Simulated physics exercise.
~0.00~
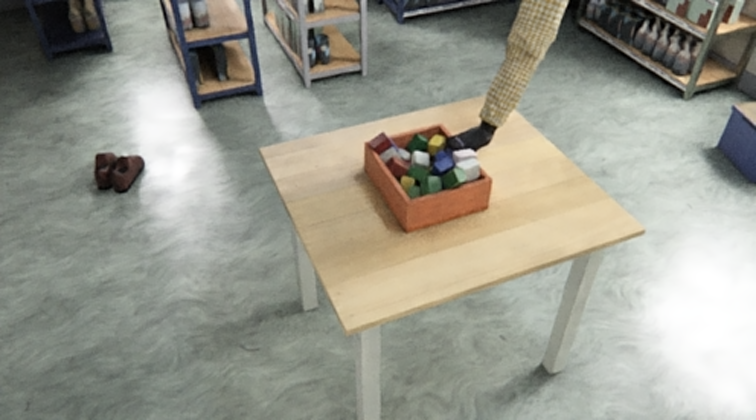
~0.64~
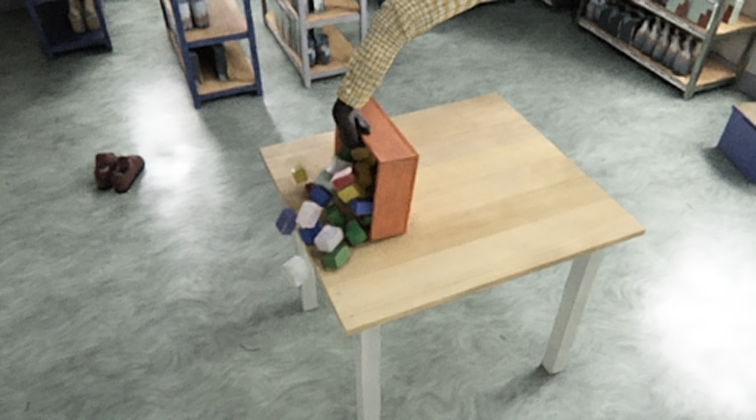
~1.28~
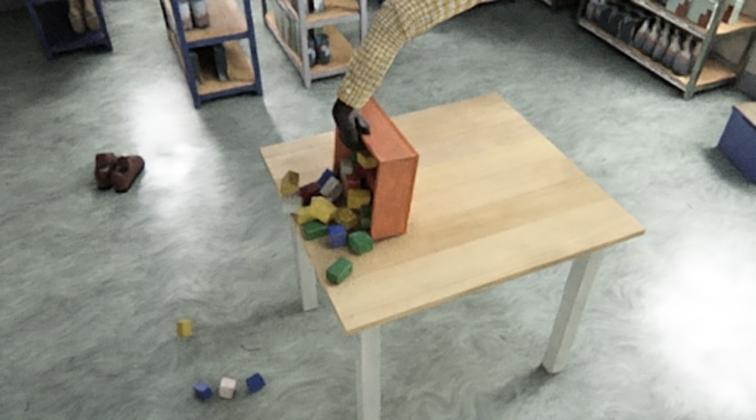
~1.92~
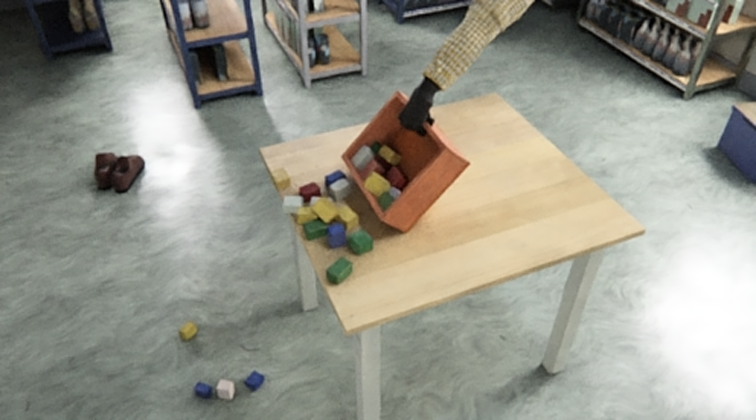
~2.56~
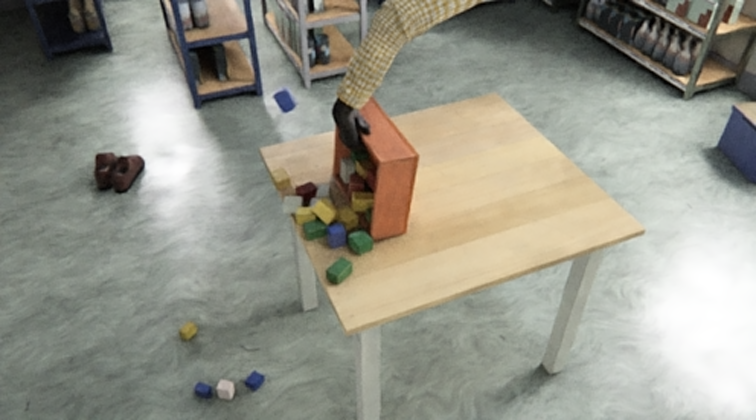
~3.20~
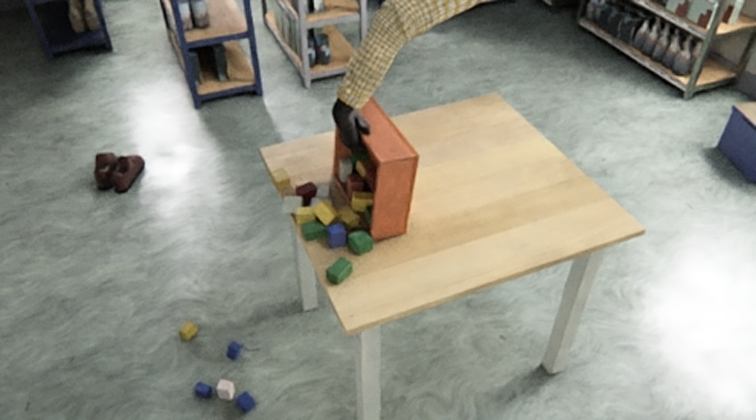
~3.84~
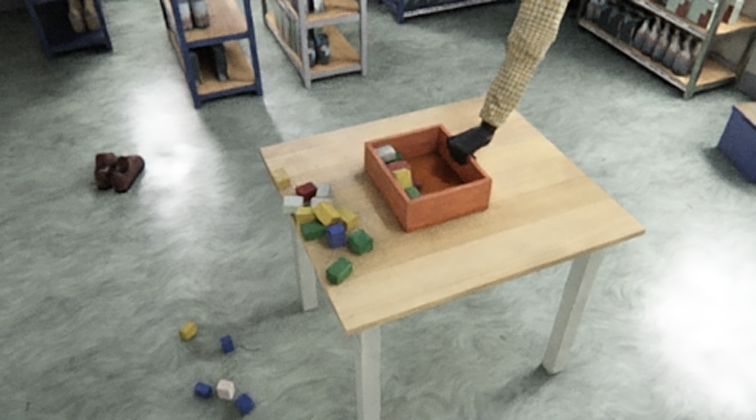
At the start, an orange container full of colourful toy bricks sits on a wooden table, with a dark-gloved hand in a checked sleeve at its right side. The hand tips the container steeply to the left, and bricks pour onto the tabletop, some dropping over the edge to the floor. The hand lowers it partway, leaving some bricks inside, then raises it steeply again. A blue brick flies off to the left and lands on the floor. Finally the container is set flat, holding a few bricks, with a pile beside it and several on the floor.
